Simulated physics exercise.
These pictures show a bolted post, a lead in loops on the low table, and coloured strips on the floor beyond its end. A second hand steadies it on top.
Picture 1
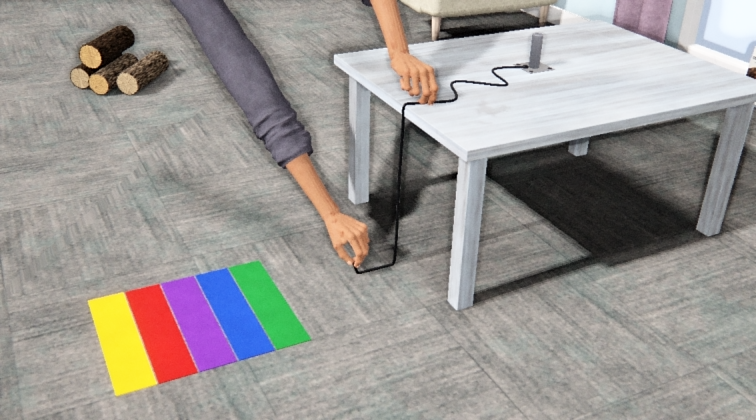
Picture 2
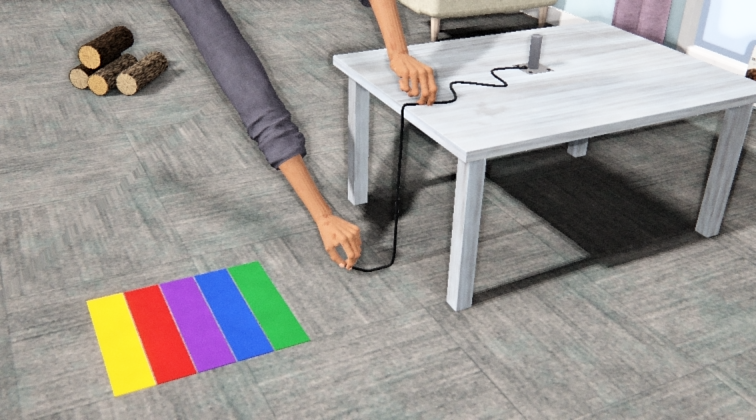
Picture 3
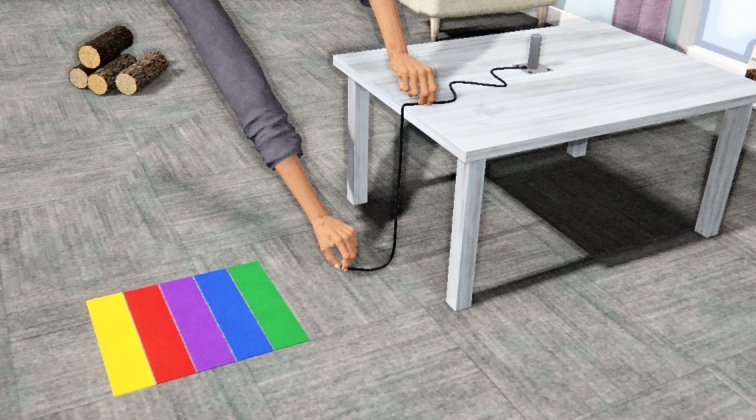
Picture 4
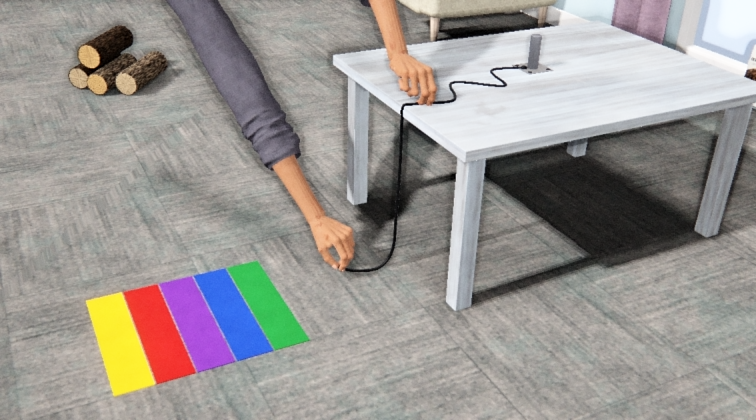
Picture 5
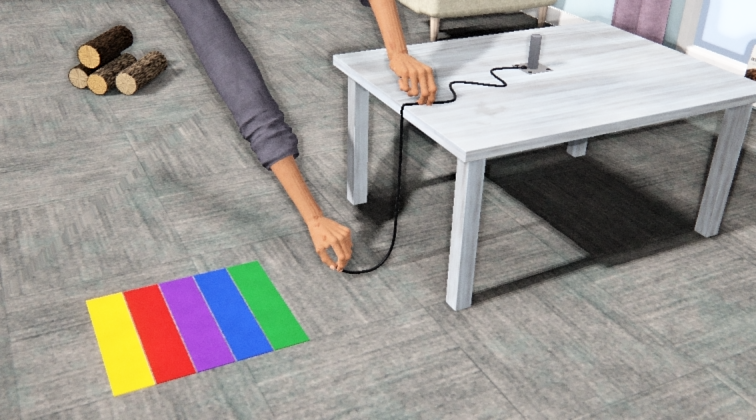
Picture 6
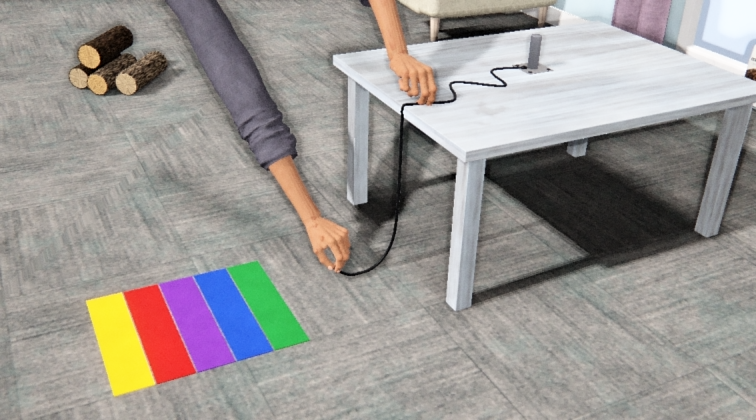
Striped in yellow, red, purple, blue and green from left to right, a flat panel lies on a grey carpeted floor, seen from above at an angle. A black cord winds across a whitish table at right and hangs over its edge, with logs stacked at upper left. One hand stays at the tabletop while the lower hand draws the cord's end slightly left; the camera stays still.
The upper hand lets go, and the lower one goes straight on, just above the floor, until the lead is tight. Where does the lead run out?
Over red.
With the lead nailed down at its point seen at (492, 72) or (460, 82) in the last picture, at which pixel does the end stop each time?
The places are (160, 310) and (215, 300).
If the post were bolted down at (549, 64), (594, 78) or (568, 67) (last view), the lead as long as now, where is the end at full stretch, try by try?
In that order: (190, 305), (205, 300) and (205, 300).
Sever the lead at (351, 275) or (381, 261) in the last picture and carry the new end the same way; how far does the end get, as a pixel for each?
The places are (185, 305) and (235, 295).
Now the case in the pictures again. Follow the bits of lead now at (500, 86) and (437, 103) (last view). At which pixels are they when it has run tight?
Near (462, 86) and (370, 128).
Soon after, end near (229, 294); over blue.
After that, end near (182, 306); over purple.
At the stop, end near (155, 313); over red. The end stops over the red strip.
